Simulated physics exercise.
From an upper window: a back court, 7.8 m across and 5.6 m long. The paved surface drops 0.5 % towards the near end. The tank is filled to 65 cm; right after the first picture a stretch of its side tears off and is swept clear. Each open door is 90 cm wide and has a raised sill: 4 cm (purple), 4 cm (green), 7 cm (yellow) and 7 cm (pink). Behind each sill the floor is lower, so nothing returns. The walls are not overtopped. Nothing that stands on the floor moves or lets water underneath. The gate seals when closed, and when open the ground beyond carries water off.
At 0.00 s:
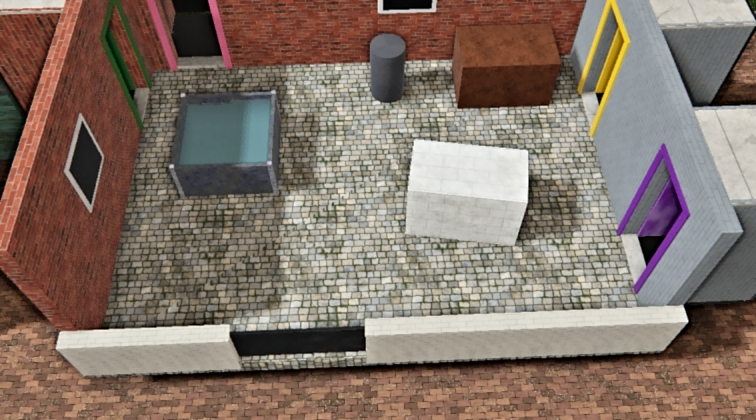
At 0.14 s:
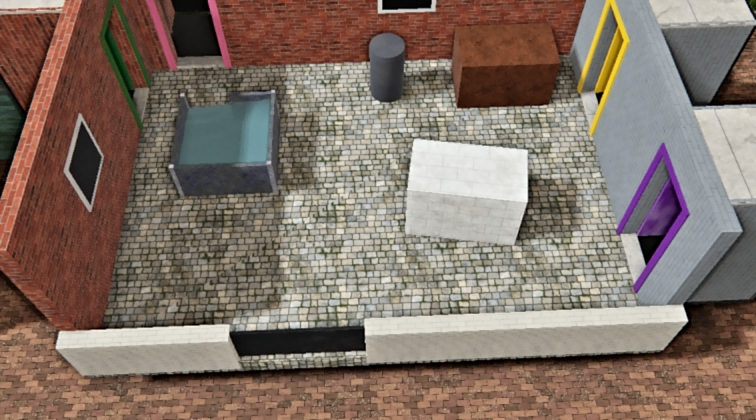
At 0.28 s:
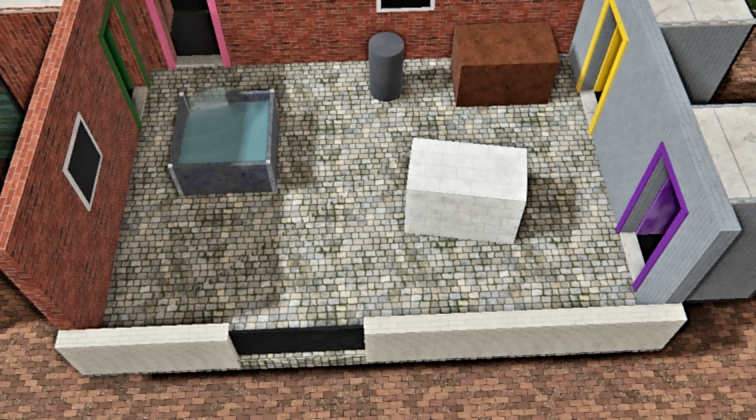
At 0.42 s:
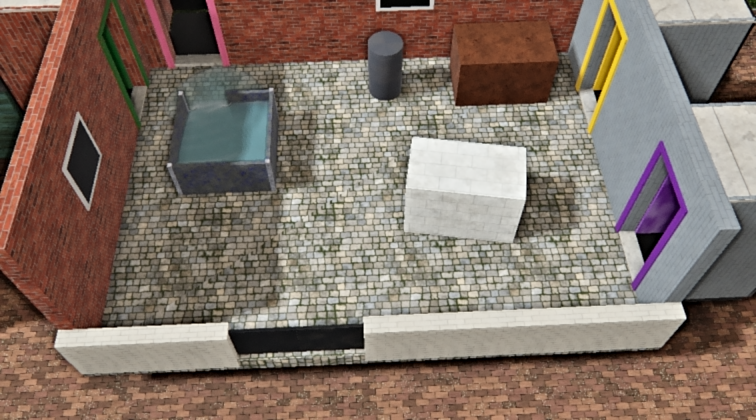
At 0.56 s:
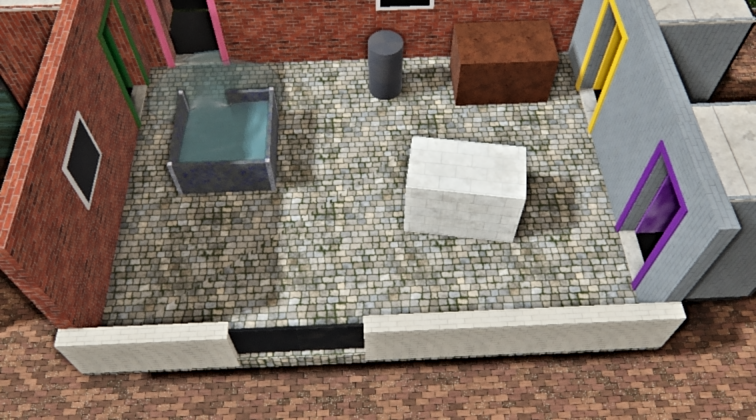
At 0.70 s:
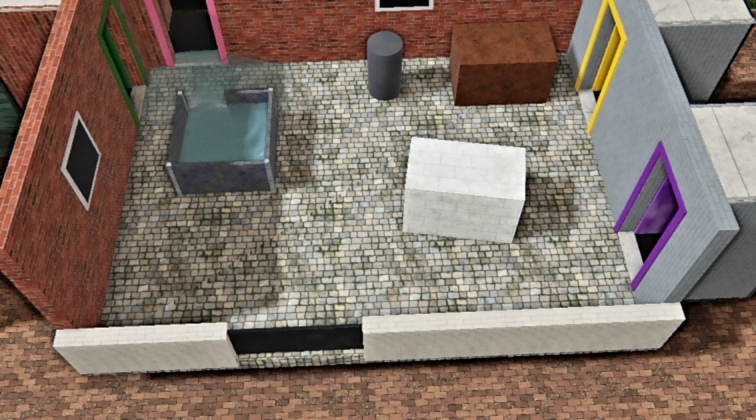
Water spilled from the far side of a grey tank in a walled courtyard and spread in a thin, clear sheet over the paving behind it, while the white block, brown box and grey cylinder stayed still.
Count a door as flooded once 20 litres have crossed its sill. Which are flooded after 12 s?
The water let in: At the purple door it stays under the limit; at the green door it goes over the limit; at the yellow door it does not reach the limit; at the pink door it exceeds the limit.
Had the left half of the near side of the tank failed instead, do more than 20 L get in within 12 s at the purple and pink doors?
Against that limit: Purple over, pink below.
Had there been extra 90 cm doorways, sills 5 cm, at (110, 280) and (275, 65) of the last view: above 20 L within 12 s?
In turn: Below, above.
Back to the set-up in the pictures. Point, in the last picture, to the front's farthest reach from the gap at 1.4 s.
Near (363, 60).
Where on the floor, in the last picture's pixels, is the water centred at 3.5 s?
Around (253, 117).
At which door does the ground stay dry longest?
The purple one.
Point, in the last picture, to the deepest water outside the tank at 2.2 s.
At about (199, 66).
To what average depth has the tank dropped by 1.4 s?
Some 40 cm.
After 1.4 s water covers 10 % of the floor and is deepest (33 cm) near (151, 68); purple door not reached, green door 6 cm at the sill, 5 L in, yellow door not reached, pink door 10 cm at the sill, 111 L in.
After 2.2 s water covers 15 % of the floor and is deepest (26 cm) near (199, 66); purple door not reached, green door 10 cm at the sill, 23 L in, yellow door not reached, pink door 22 cm at the sill, 225 L in.
After 3.5 s water covers 25 % of the floor and is deepest (18 cm) near (151, 68); purple door not reached, green door 9 cm at the sill, 45 L in, yellow door not reached, pink door 17 cm at the sill, 317 L in.
After 7.0 s water covers 50 % of the floor and is deepest (9 cm) near (207, 80); purple door not reached, green door 7 cm at the sill, 89 L in, yellow door 1 cm at the sill, 0 L in, pink door 9 cm at the sill, 389 L in.
After 12.0 s water covers 75 % of the floor and is deepest (4 cm) near (97, 350); purple door 2 cm at the sill, 0 L in, green door 4 cm at the sill, 103 L in, yellow door 1 cm at the sill, 0 L in, pink door 4 cm at the sill, 393 L in.
